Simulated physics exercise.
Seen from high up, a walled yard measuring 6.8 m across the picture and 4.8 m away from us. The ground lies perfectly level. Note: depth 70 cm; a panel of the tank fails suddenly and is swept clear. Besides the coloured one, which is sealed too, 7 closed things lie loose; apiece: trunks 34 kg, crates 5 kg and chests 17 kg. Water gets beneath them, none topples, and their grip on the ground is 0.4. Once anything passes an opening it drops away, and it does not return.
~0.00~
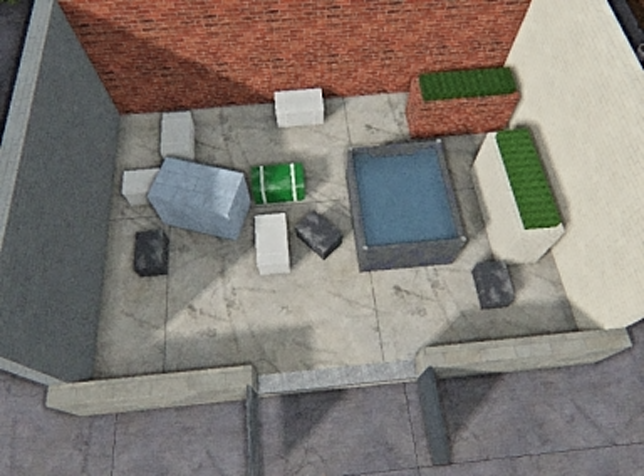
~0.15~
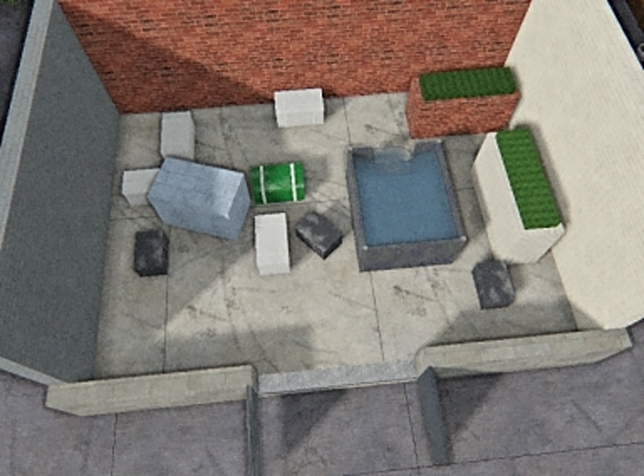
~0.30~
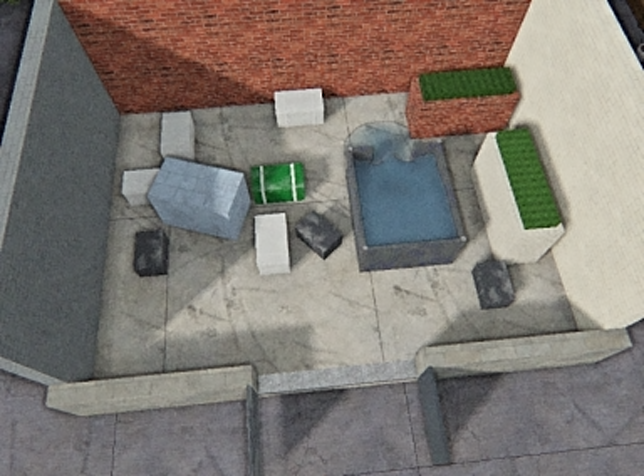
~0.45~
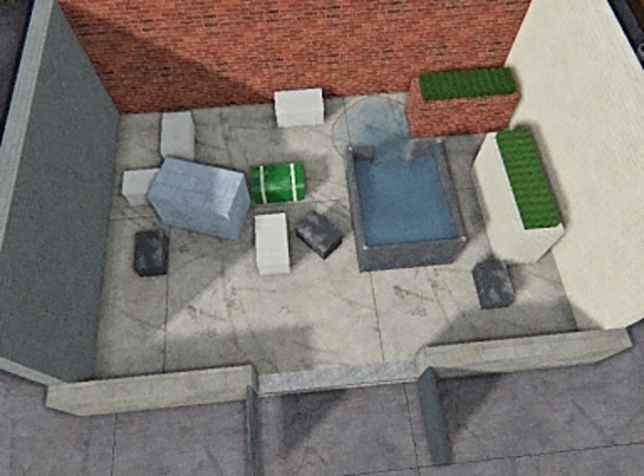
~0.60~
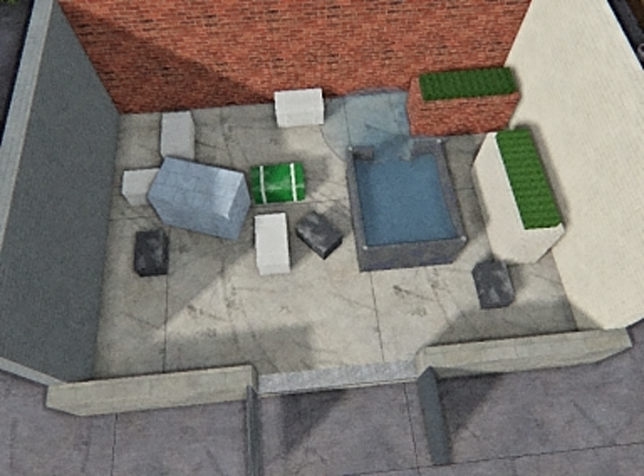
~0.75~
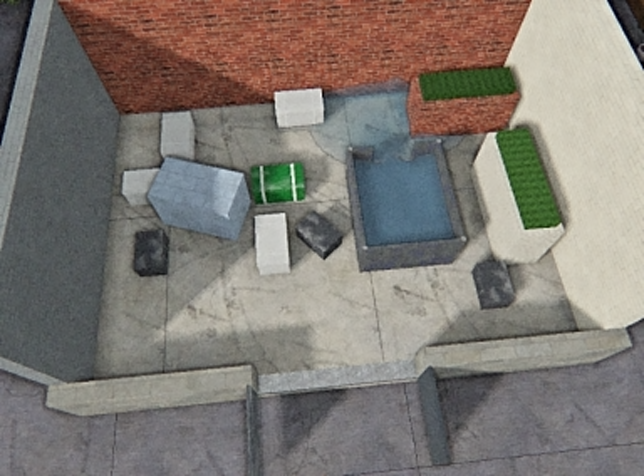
We see a walled yard from above, with a green trunk among scattered boxes, as a gap opens in the far side of a water tank and water spreads across the ground to the brick wall, while the boxes stay still.
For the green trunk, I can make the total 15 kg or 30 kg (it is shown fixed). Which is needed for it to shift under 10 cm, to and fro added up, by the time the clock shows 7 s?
For it, only the larger load is enough.
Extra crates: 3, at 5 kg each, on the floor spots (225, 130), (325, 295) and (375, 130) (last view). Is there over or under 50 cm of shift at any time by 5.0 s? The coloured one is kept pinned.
Each in turn: Further than that, not that far, further than that.
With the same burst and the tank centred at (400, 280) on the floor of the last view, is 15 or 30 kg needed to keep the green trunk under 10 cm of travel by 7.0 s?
So then the heftier mass is needed.
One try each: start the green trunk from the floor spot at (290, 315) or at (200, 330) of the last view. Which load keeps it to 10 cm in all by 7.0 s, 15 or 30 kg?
Well, the little one does for the first, the little one does for the second.
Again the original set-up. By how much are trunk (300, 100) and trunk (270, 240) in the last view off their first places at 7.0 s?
Shift from start, in order: 300 cm; 0 cm.
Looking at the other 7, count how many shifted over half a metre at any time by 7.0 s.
Count: 4.
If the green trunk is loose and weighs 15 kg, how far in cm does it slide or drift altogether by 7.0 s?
It would cover some 50 cm all told.
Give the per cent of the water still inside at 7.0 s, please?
Around 100 % of the water.
After 1.4 s the green trunk would be 0 cm from its start with 15 kg and 0 cm from its start with 30 kg; 0 cm of water round it then.
After 3.1 s the green trunk would be 9 cm from its start with 15 kg and 0 cm from its start with 30 kg; 3 cm of water round it then.
After 4.9 s the green trunk would be 24 cm from its start with 15 kg and 0 cm from its start with 30 kg; 4 cm of water round it then.
After 7.0 s the green trunk would be 45 cm from its start with 15 kg and 0 cm from its start with 30 kg; 4 cm of water round it then.
